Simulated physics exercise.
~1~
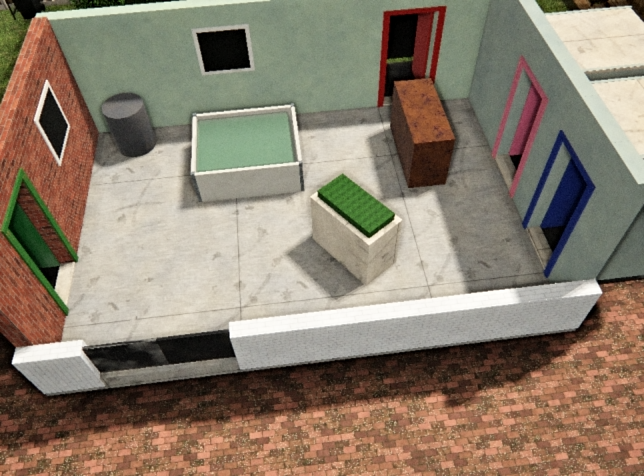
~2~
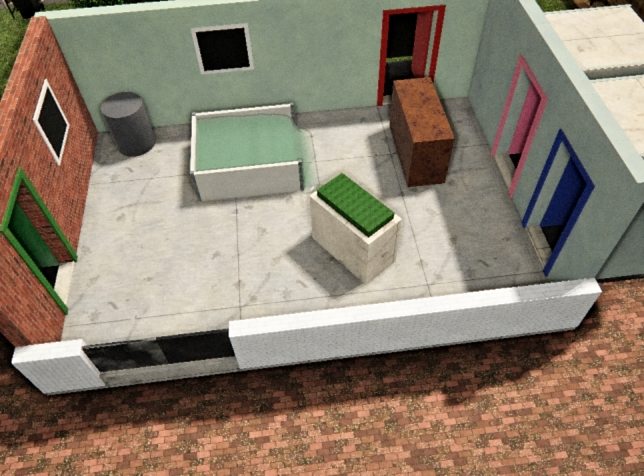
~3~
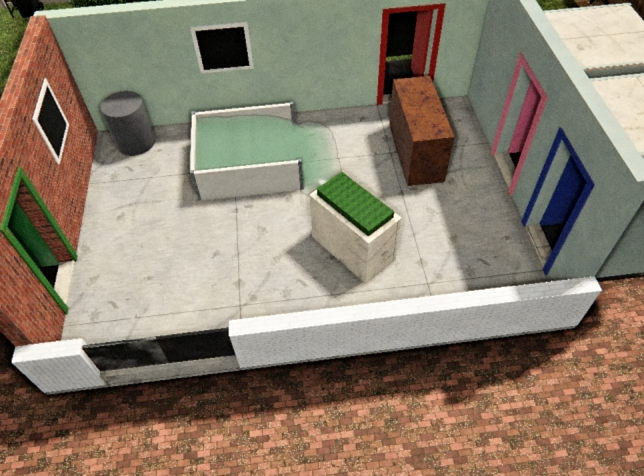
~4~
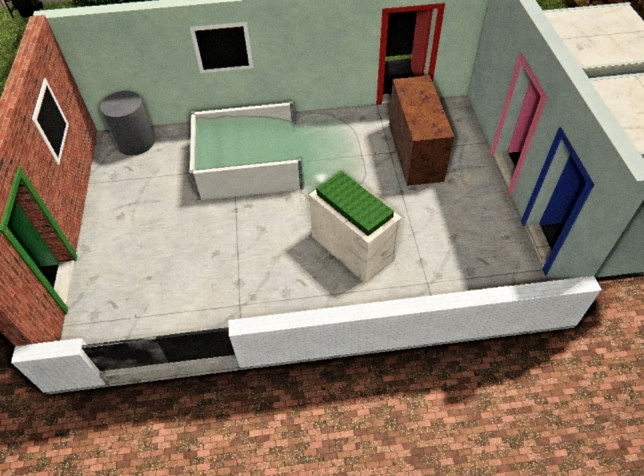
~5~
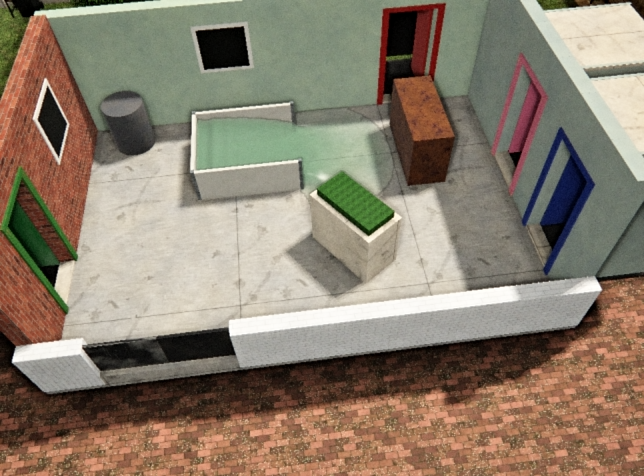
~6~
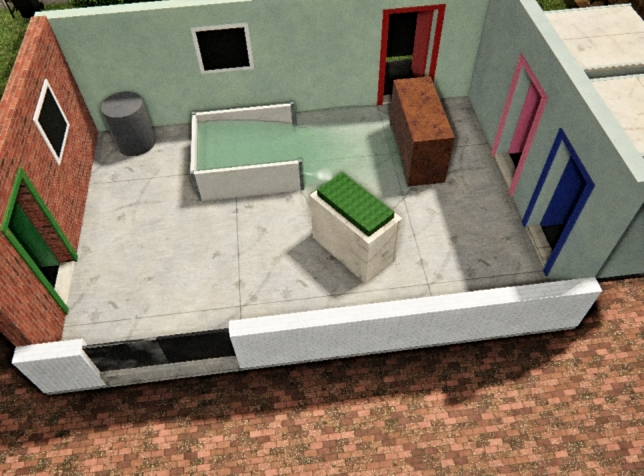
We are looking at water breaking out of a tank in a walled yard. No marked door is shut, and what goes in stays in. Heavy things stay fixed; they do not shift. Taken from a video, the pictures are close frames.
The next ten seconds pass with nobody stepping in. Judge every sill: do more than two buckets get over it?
In order: The green door does not exceed two buckets. The red door exceeds two buckets. The blue door exceeds two buckets. The pink door does not exceed two buckets.
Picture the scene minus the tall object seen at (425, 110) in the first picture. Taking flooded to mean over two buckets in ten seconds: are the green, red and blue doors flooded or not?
My reading: Green door holds, red door is over, blue door goes over.
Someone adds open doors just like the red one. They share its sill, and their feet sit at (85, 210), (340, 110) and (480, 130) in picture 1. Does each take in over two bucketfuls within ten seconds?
Note: Door one undershoots; door two overshoots; door three overshoots.
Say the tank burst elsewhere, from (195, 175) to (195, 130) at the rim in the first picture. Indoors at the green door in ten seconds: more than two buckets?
Green: Above the limit.
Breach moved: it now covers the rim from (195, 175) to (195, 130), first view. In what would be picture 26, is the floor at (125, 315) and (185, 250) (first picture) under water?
Order as given: Inundated, then unwetted.
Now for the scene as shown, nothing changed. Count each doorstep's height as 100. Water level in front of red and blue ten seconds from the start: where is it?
First around 110 percent, second around 200 percent.
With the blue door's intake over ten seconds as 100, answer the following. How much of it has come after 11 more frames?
Share by then: About 0 in a hundred.
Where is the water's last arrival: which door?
I'd go with the green door.
A moment on, water covers 20 % of the floor; the green door not reached, the red door under two buckets in, the blue door not reached, the pink door not reached.
Next, water covers 35 % of the floor; the green door not reached, the red door over two buckets in, the blue door wet at the sill, nothing in, the pink door not reached.
Then, water covers 45 % of the floor; the green door not reached, the red door far over two buckets in, the blue door under two buckets in, the pink door wet at the sill, nothing in.
Later, water covers 60 % of the floor; the green door not reached, the red door far over two buckets in, the blue door over two buckets in, the pink door wet at the sill, nothing in.
In the end, water covers 85 % of the floor; the green door wet at the sill, nothing in, the red door far over two buckets in, the blue door far over two buckets in, the pink door wet at the sill, nothing in.
